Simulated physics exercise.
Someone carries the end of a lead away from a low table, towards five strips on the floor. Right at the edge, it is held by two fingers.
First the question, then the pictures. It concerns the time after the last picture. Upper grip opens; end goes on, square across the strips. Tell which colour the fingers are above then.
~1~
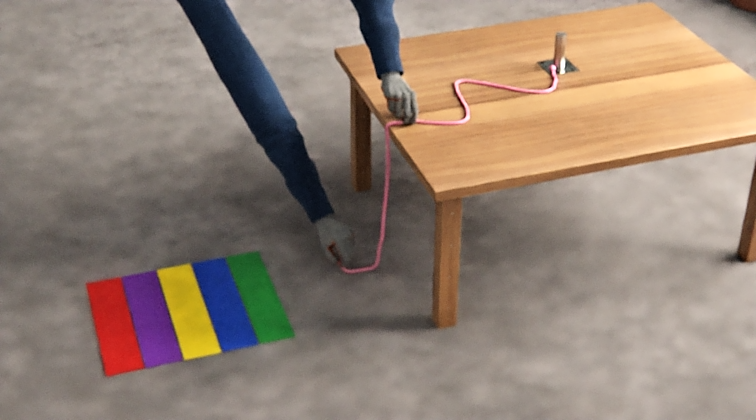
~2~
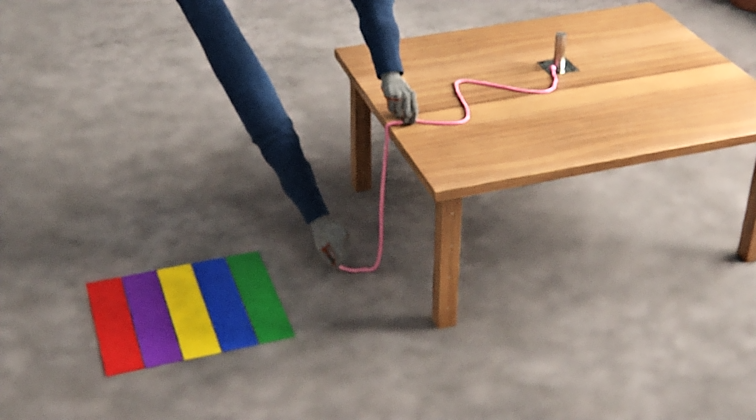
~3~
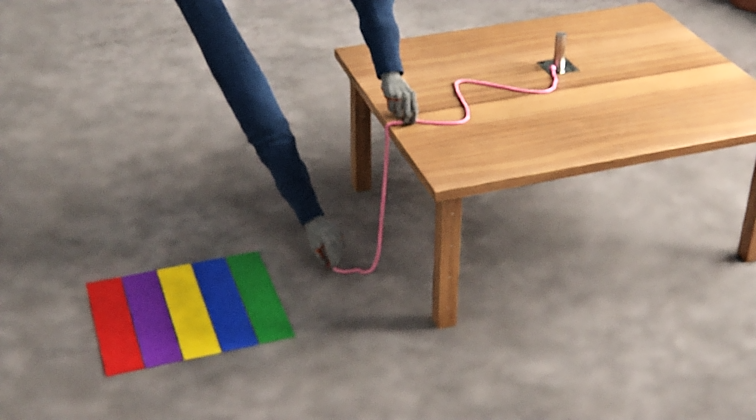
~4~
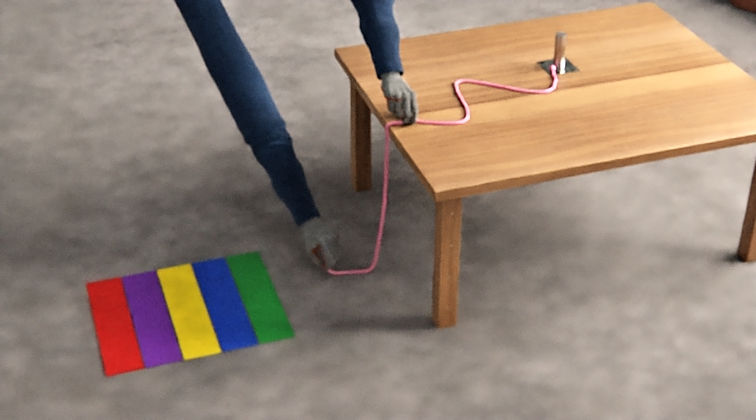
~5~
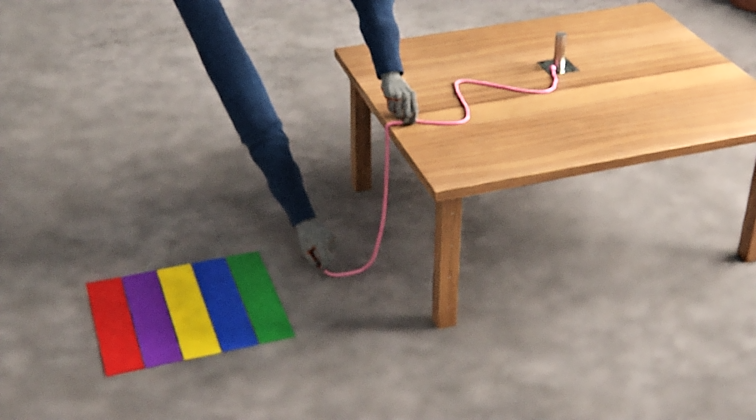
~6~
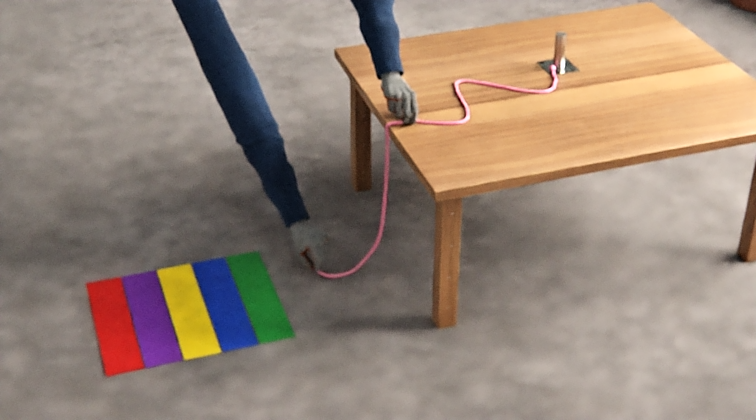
They are above red.
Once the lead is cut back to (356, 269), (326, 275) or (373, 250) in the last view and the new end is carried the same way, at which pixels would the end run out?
One spot per try: (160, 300), (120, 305), and (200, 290).
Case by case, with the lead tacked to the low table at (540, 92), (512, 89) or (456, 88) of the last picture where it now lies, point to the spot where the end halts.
Pixel spots, one per try: About (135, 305), (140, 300), (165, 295).
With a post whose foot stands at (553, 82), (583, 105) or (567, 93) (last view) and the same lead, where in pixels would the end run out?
In order, it comes out close to (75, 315), (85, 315) and (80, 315).
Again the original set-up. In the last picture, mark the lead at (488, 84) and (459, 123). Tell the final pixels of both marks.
Roughly at (452, 93), and the other roughly at (345, 134).
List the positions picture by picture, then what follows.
The first frame shows end (340, 263); green (271, 323); blue (234, 331); yellow (198, 339); purple (159, 346); red (121, 354).
The second frame shows end (335, 264); lead through (554, 85) (487, 84) (465, 106) (412, 121) (383, 182) (380, 248).
The third frame shows end (329, 265).
The fourth frame shows end (325, 266); lead through (554, 85) (487, 84) (465, 106) (412, 121) (386, 181) (377, 249).
The fifth frame shows end (320, 267).
The sixth frame shows end (314, 268); lead through (554, 85) (487, 84) (465, 106) (412, 121) (386, 181) (374, 248).
Soon after, end near (171, 296); over yellow.
After that, end near (129, 304); over red.
At the stop, end near (103, 309); over red. It gets as far as the red strip.
